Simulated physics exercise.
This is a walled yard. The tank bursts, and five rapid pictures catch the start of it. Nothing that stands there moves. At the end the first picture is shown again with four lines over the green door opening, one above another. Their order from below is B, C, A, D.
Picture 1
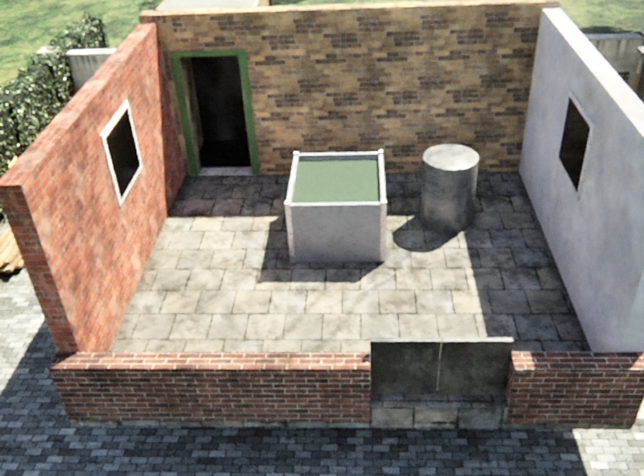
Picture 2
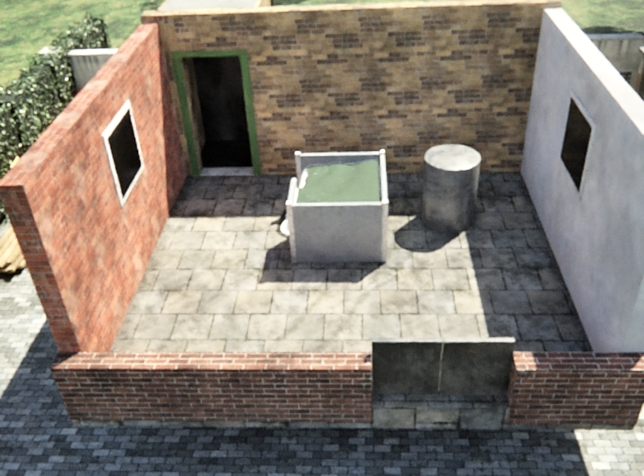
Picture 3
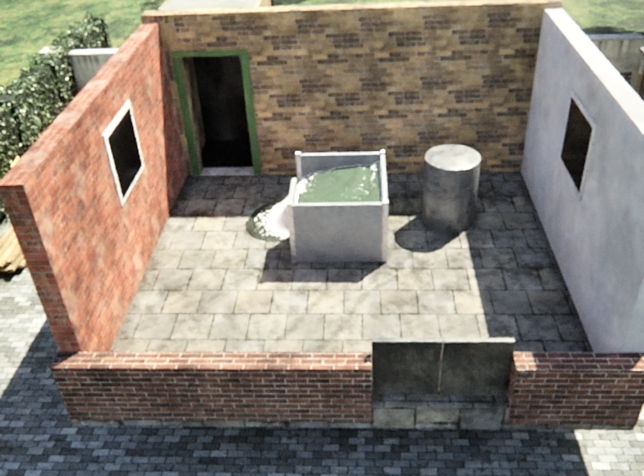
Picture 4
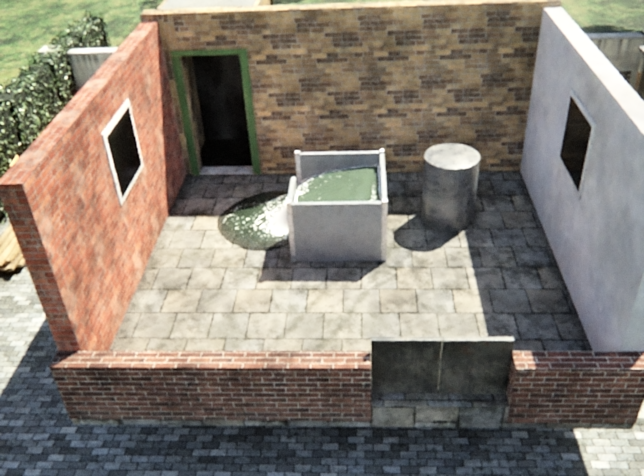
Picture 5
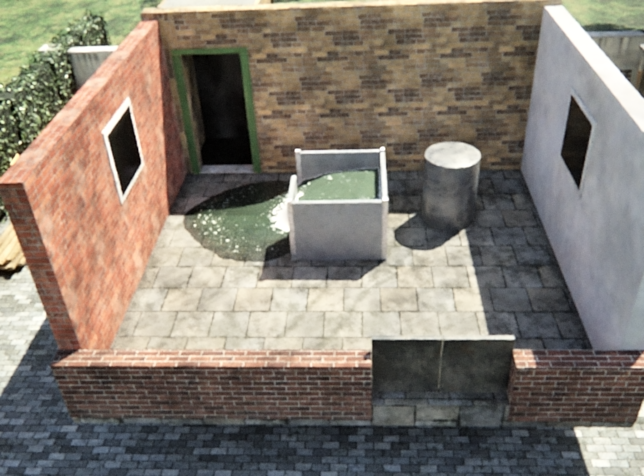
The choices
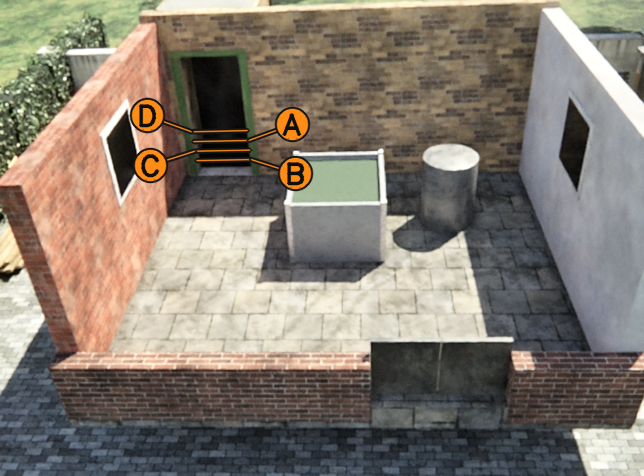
To begin with, green water lies still in a square pale tank inside a walled yard, beside a grey cylinder, with the gate shut. The water level dips as water pours out of the tank's left side, foaming onto the paving, and a green pool then spreads leftward toward the red brick wall and green-framed doorway.
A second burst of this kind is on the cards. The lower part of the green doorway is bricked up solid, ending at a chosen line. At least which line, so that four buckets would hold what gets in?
Mark B just does it.
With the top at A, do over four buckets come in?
No.
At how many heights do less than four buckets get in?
All of them.
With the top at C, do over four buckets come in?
No, that is safe.
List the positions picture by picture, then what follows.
The first picture shows water in the tank at rest, its middle at (337, 182); foot of the green doorway at (226, 175); shut gate at (440, 348).
In the second picture, water covers 1 % of the ground, its front hidden from here.
In the third picture, 3 % of the ground under water, visible out to (251, 223).
In the fourth picture, 6 % of the ground under water, visible out to (222, 222).
In the fifth picture, 11 % of the ground under water, visible out to (194, 212).
In orange, A at (220, 141); B at (223, 160); C at (222, 150); D at (219, 131); from the bottom up B, C, A, D.
If A is chosen, nothing gets over.
If B is chosen, a bucket or two gets in.
If C is chosen, a splash gets over, under a bucket.
If D is chosen, nothing gets over.
